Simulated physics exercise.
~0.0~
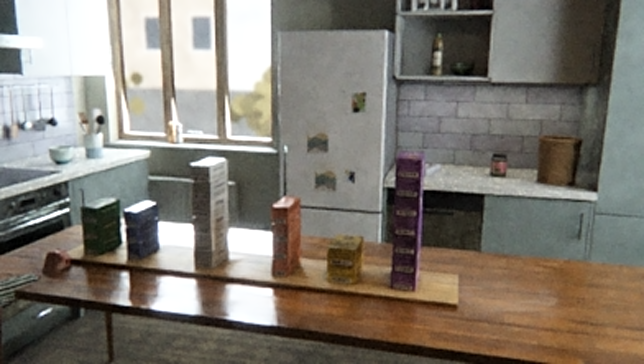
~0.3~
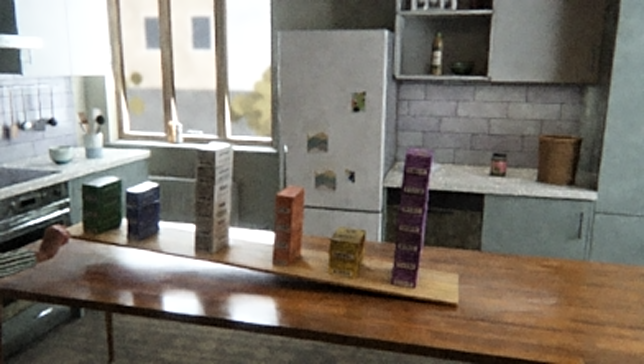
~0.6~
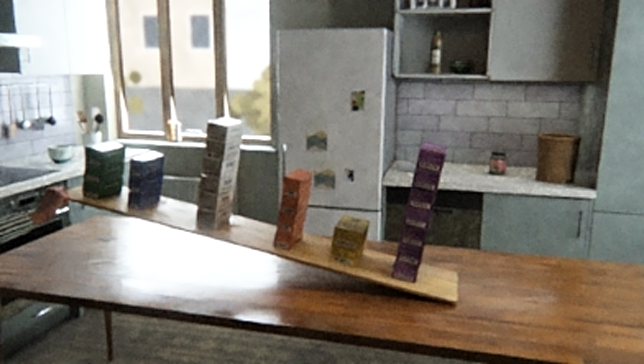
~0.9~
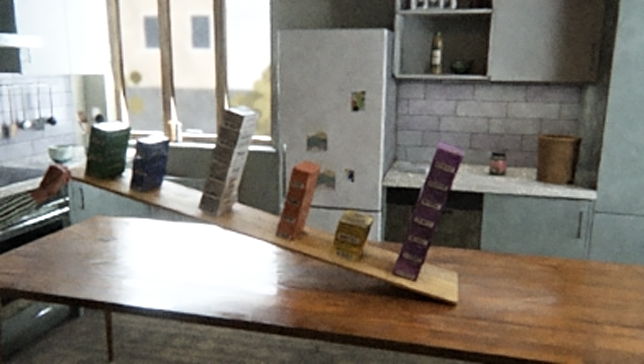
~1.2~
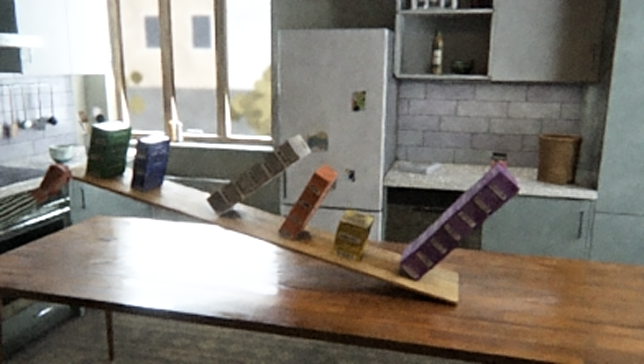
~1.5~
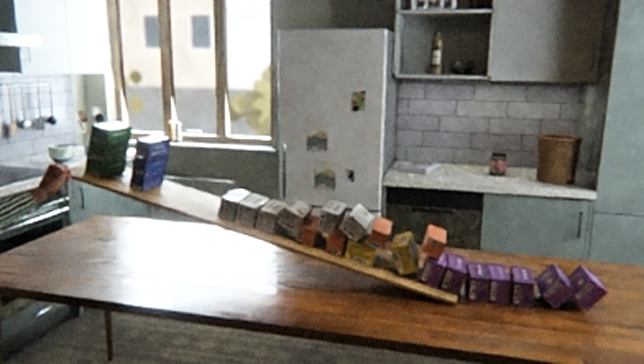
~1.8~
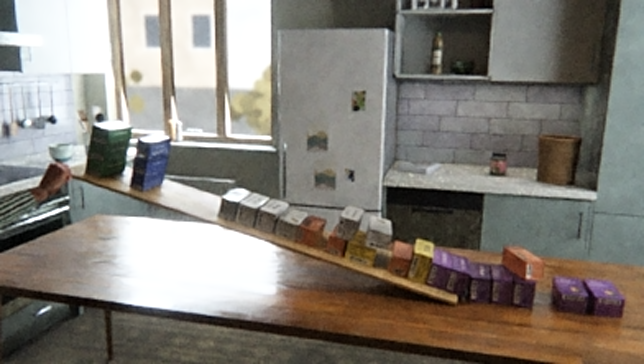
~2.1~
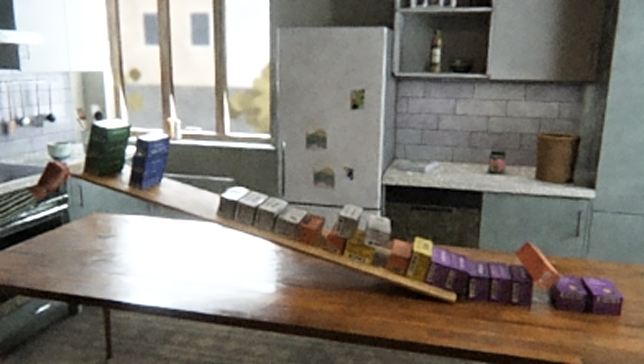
Purple, pale, orange and yellow packet stacks toppling down a board as a hand raises its left end, green and blue staying upright.
